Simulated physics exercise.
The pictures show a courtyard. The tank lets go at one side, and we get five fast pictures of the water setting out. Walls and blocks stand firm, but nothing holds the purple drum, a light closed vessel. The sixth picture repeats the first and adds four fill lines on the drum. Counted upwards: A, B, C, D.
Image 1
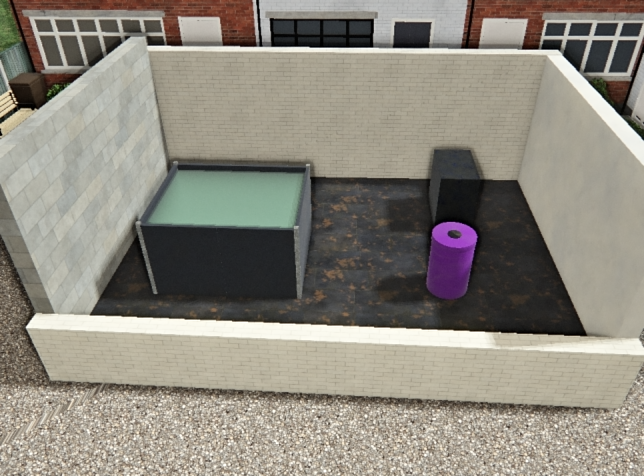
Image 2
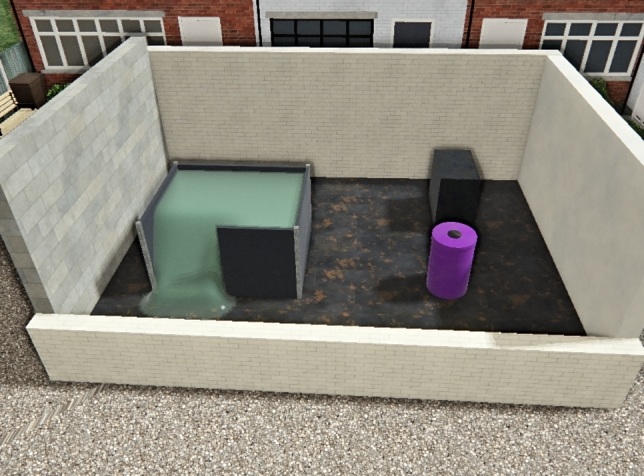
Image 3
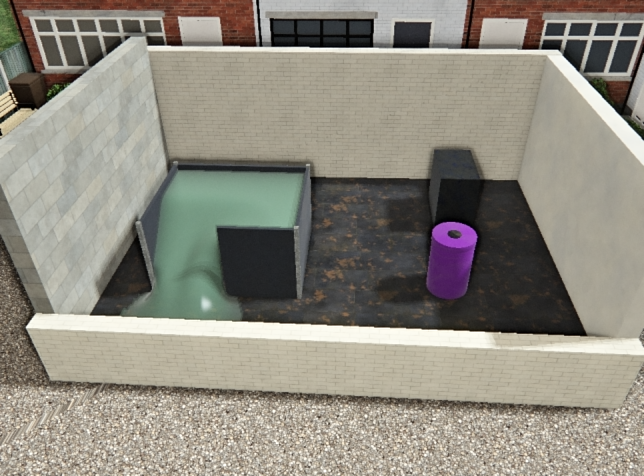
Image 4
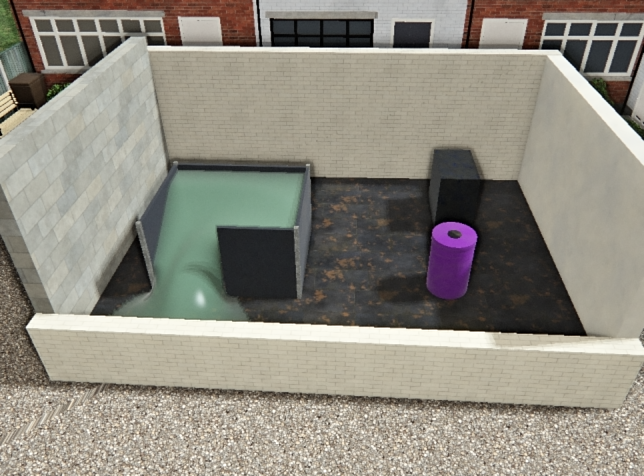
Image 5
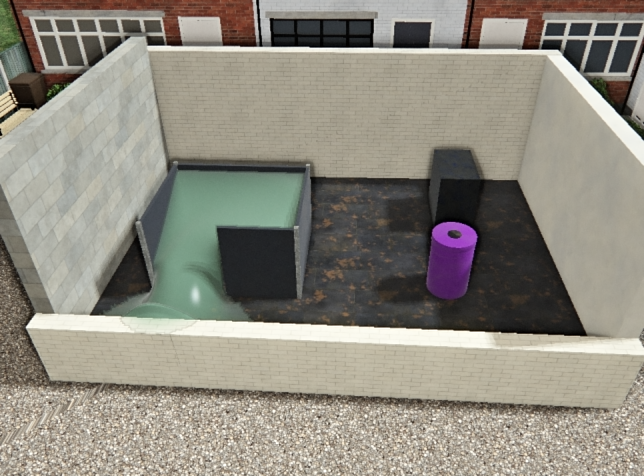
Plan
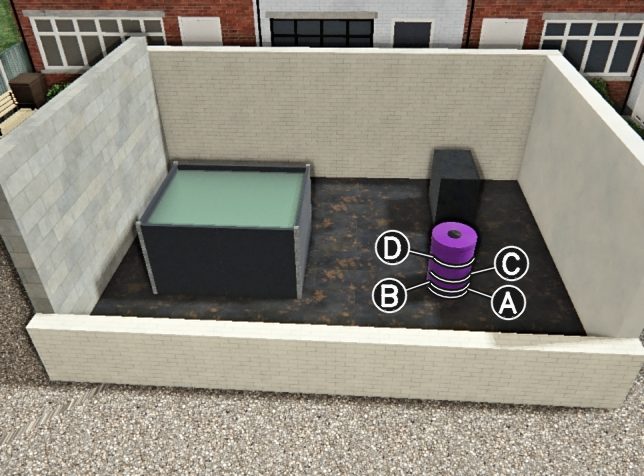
A large dark-sided tank filled with pale green water stands on the left of a walled courtyard with a dark, stained floor, seen from above with brick houses behind. To the right are a purple drum and, behind it, a dark box. The left part of the tank's front opens, and water pours through the gap, spreading over the floor toward the low front wall, while the drum, box and camera stay still.
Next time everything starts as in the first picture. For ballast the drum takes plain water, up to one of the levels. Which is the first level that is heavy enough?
The answer is mark C.
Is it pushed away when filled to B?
Yes, that goes wrong.
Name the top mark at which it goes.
B.
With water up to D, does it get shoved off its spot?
No.
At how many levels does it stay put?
Two of them.
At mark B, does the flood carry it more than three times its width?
No, it does not.
On the marked copy, A at (450, 297); B at (451, 291); C at (452, 281); D at (455, 266); from the bottom up A, B, C, D.
For mark A, it is pushed about 5 times its own width away.
For mark B, it is pushed about twice its own width away.
For mark C, it does not move.
For mark D, it does not move.
